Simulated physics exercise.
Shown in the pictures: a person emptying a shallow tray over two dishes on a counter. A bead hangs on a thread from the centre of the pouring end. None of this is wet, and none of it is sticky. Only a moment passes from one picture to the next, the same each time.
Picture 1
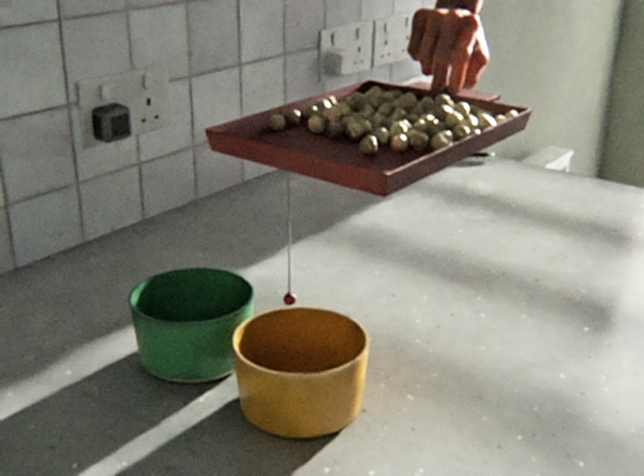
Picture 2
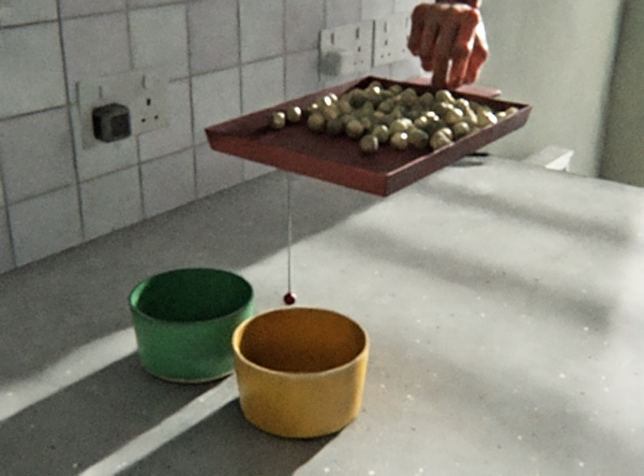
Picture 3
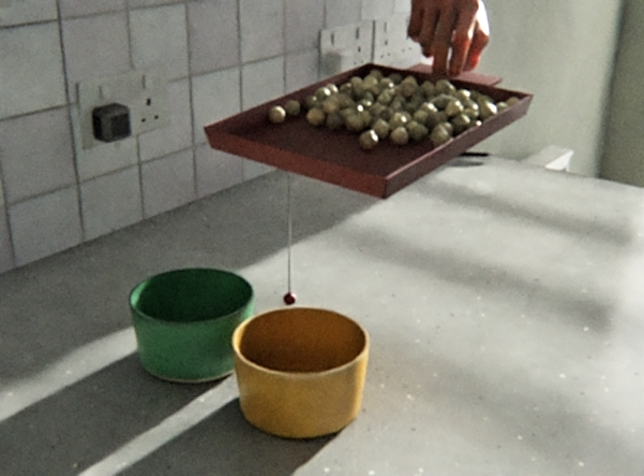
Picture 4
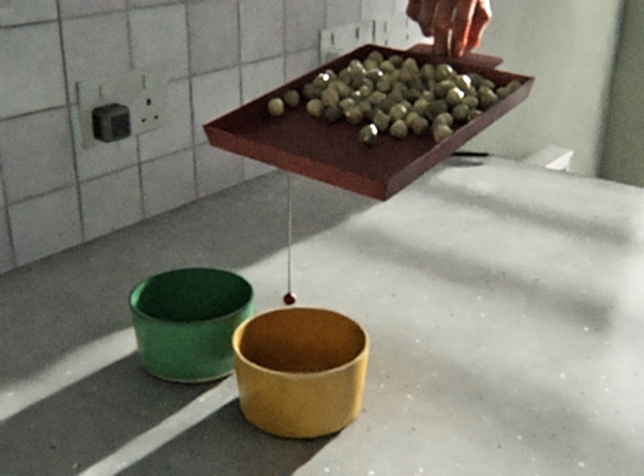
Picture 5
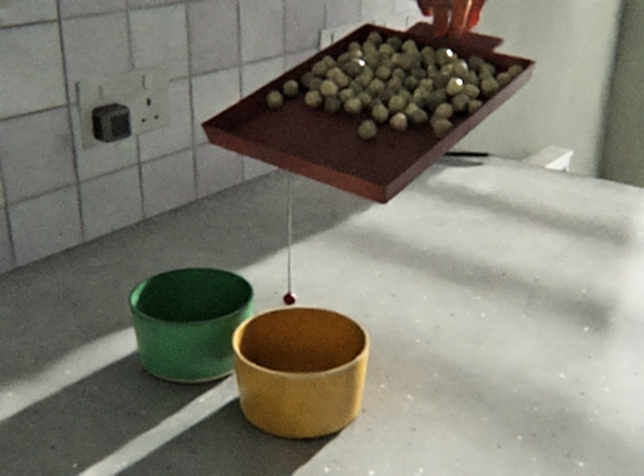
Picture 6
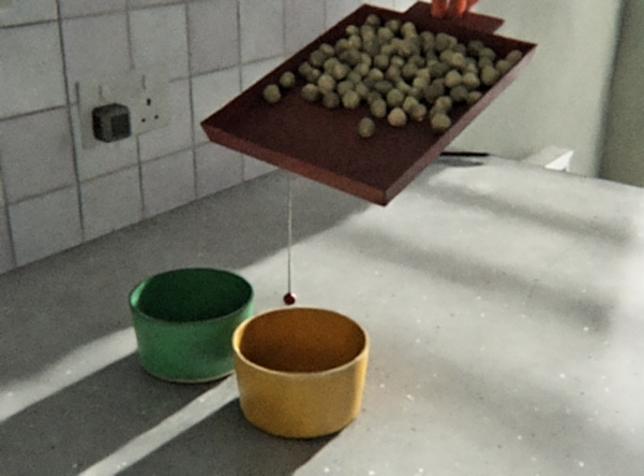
A hand gradually raises the far end of a red tray of nuts above two dishes.
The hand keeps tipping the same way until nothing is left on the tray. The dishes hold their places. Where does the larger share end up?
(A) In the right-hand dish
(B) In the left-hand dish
A.
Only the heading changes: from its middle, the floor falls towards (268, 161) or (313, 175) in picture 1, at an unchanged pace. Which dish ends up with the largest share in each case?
Try 1: The left-side dish; try 2: The right-side dish.
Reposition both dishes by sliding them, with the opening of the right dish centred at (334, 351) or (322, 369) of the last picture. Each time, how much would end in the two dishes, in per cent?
In order, about 50 and 80 in a hundred.
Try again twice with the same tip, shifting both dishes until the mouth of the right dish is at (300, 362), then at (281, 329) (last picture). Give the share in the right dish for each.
It would be roughly 60 per cent, followed by roughly 20 per cent.
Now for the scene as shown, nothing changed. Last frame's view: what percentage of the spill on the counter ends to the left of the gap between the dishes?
40 %, roughly.
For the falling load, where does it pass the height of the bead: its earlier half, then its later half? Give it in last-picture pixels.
I'd say close to (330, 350) at first and close to (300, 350) later on.
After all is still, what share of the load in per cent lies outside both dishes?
About 70 per cent.
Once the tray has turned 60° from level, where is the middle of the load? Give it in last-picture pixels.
Roughly (336, 137).
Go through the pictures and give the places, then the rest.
Corners of the pouring end at (211, 128) and (386, 172), level; middle of the load at (399, 116), macadamia nuts; left dish at (148, 343); right dish at (256, 395); bead on its thread at (290, 299), in the first picture.
Corners of the pouring end at (211, 128) and (386, 173), level; middle of the load at (399, 113), in the second picture.
Corners of the pouring end at (210, 127) and (385, 175), tipped barely, lowest at the right corner; middle of the load at (399, 104), in the third picture.
Corners of the pouring end at (209, 125) and (384, 179), tipped a little, lowest at the right corner; middle of the load at (395, 97), in the fourth picture.
Corners of the pouring end at (208, 123) and (384, 183), tipped a little, lowest at the right corner; middle of the load at (394, 84), in the fifth picture.
Corners of the pouring end at (207, 122) and (383, 186), tipped clearly, lowest at the right corner; middle of the load at (393, 73), a small part on the move; left dish at (148, 343); right dish at (256, 395), in the sixth picture.
Soon, tray tipped steeply; nearly all on the tray; a stray few outside both; a small part in the air.
A while on, tray tipped right over; most on the tray; a small part in the right dish; a small part outside both; a stray few in the air.
Towards the end, tray tipped past a quarter turn; about a third in the right dish; about two thirds outside both.
Finally, tray tipped past a quarter turn; about a third in the right dish; none in the left dish; about two thirds outside both.
